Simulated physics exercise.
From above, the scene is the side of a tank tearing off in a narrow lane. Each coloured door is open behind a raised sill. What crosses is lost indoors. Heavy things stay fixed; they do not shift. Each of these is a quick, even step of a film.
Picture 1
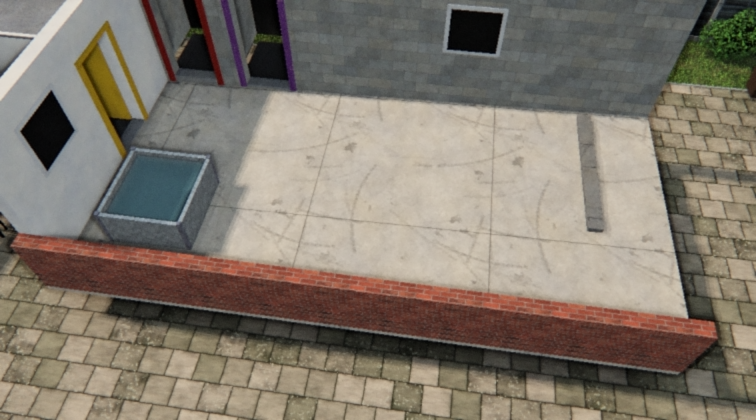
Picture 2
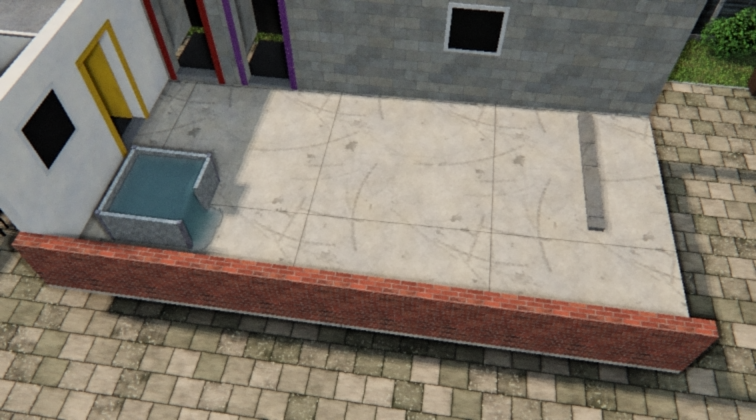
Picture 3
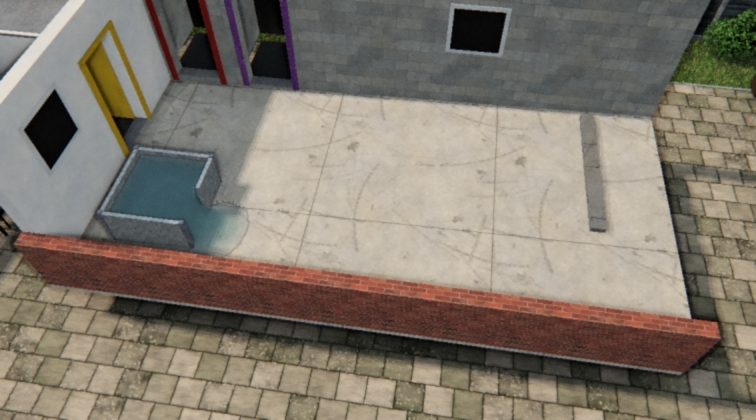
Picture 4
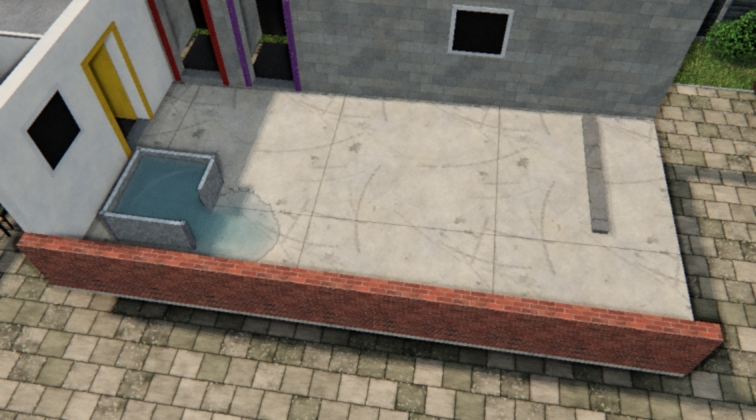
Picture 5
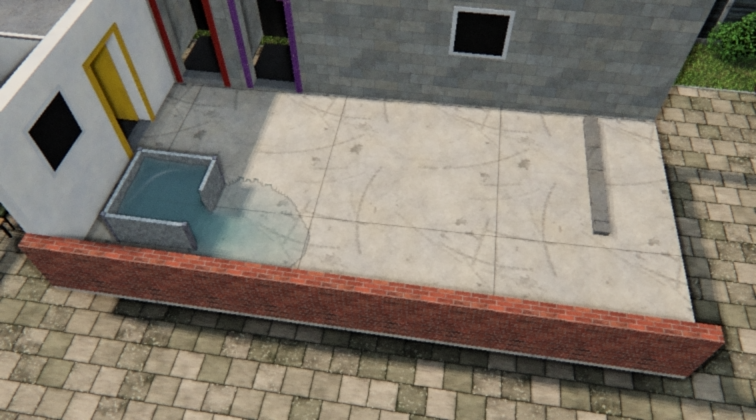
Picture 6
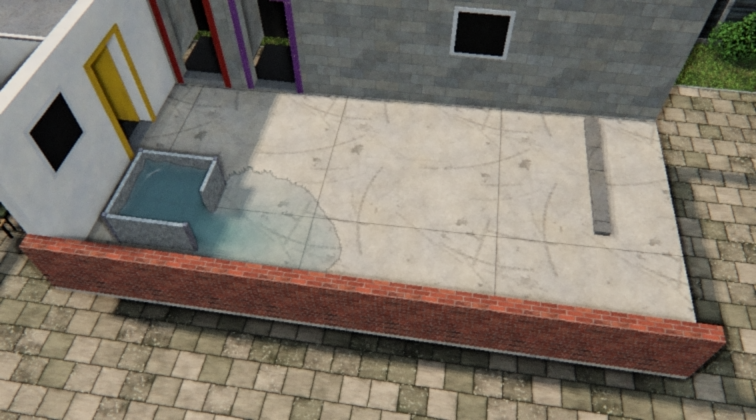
A walled concrete yard with yellow, red and purple doorways held a full, still tank at the left, then its right corner opened and water poured out, spreading rightward across the floor.
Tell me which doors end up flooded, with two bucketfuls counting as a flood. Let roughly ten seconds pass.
The purple door will keep to two buckets, the red door will keep to two buckets, the yellow door will keep to two buckets.
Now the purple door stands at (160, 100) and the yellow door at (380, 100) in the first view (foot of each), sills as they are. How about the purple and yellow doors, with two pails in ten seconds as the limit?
Checking each in order, the purple door never reaches the limit, and the yellow door never reaches the limit.
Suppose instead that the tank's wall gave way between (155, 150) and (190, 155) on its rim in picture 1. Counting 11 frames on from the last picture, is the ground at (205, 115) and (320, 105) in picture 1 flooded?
The first spot is swamped, the second swamped.
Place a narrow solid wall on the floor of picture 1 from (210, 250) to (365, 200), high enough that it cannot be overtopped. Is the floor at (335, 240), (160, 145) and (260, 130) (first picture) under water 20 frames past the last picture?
In turn: Flooded, no water, covered.
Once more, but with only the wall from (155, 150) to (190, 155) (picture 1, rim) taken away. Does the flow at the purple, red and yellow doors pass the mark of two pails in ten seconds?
So the purple one ends up above, the red one ends up above and the yellow one ends up above.
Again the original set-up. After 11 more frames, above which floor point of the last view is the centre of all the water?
I'd place it roughly at (264, 231).
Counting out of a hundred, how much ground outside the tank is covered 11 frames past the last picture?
Roughly 30 %.
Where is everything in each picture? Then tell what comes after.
The open tank at (157, 188) is whole and still, in the first picture.
Water pours out at (194, 222) and has run to (215, 212), in the second picture.
Water pours out at (196, 223) and has run to (243, 227), in the third picture.
Water pours out at (198, 224) and has run to (274, 231), in the fourth picture.
Water pours out at (199, 225) and has run to (298, 254), in the fifth picture.
Water pours out at (200, 226) and has run to (335, 249), in the sixth picture.
A moment on, water covers 20 % of the floor; the purple door not reached, the red door not reached, the yellow door not reached.
Next, water covers 30 % of the floor; the purple door not reached, the red door not reached, the yellow door not reached.
Then, water covers 45 % of the floor; the purple door not reached, the red door not reached, the yellow door not reached.
Later, water covers 65 % of the floor; the purple door wet at the sill, nothing in, the red door not reached, the yellow door not reached.
In the end, water covers 65 % of the floor; the purple door wet at the sill, nothing in, the red door wet at the sill, nothing in, the yellow door wet at the sill, nothing in.
